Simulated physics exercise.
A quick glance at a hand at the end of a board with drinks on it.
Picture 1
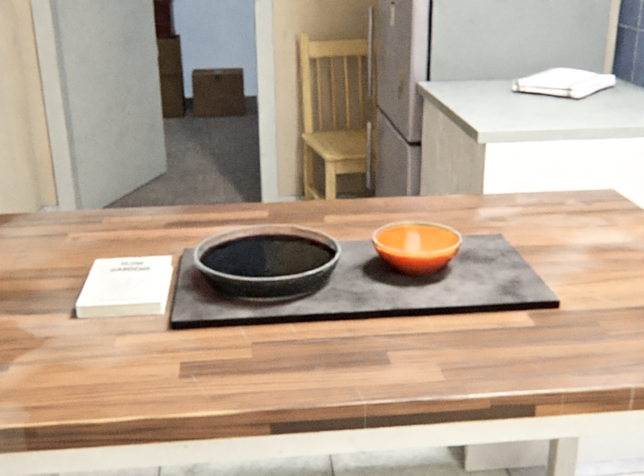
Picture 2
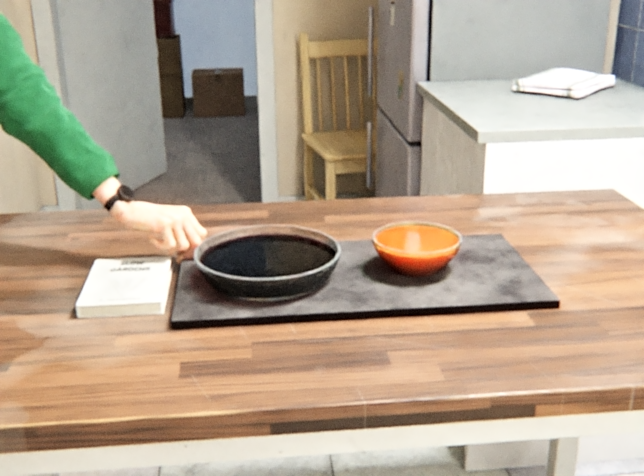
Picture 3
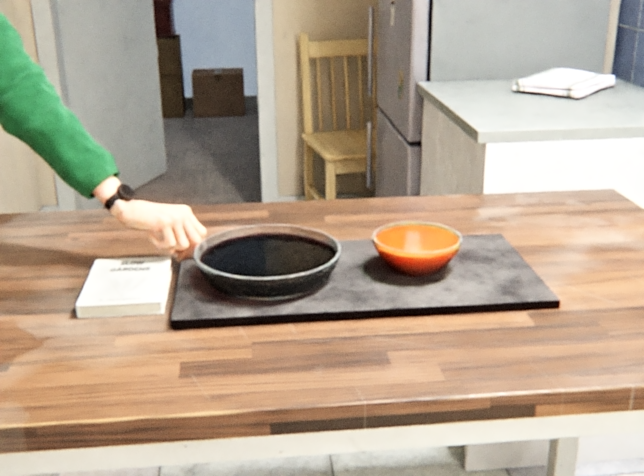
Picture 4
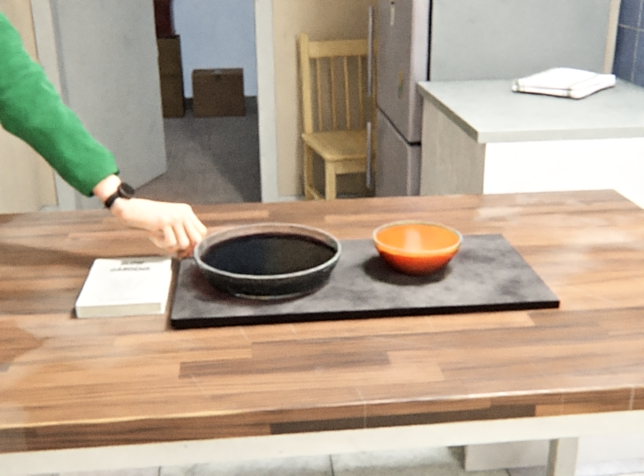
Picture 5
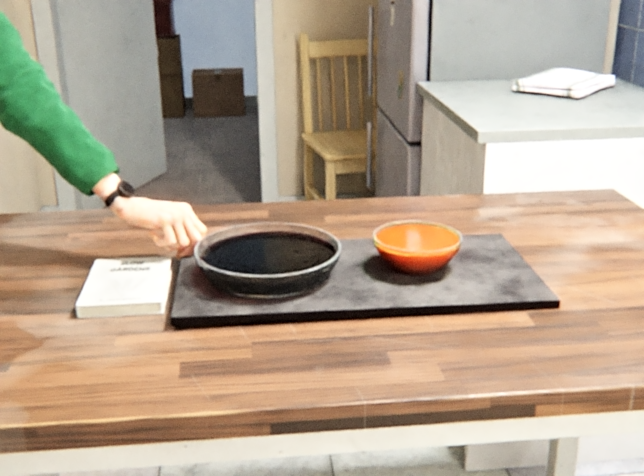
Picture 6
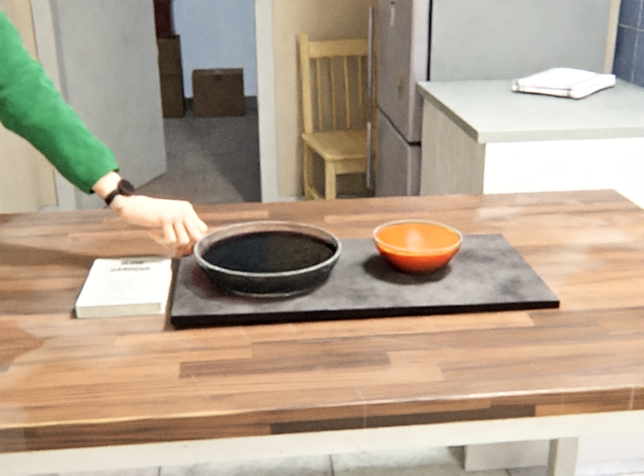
An arm in a green sleeve with a dark wristband reaches in from the left over a wooden kitchen table, seen from the front and slightly above, with a doorway and pale wooden chair behind. A dark board holds a wide black dish of dark liquid and, to its right, a smaller orange bowl, with a white book at left. The hand takes the board's left end and raises it very slightly, while the camera stays still.
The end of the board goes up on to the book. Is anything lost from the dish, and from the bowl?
Dish: No; bowl: No.
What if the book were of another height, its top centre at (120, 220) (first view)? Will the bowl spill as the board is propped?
Result: It overflows.
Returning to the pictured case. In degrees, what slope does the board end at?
2 degrees, give or take.
Soon after, the board slopes by about 2°; dish, nothing has left it; bowl, nothing has left it.
Later, the board slopes by about 3°; dish, nothing has left it; bowl, nothing has left it.
In the end, the board slopes by about 2°, resting on the book; dish, nothing has left it; bowl, nothing has left it.
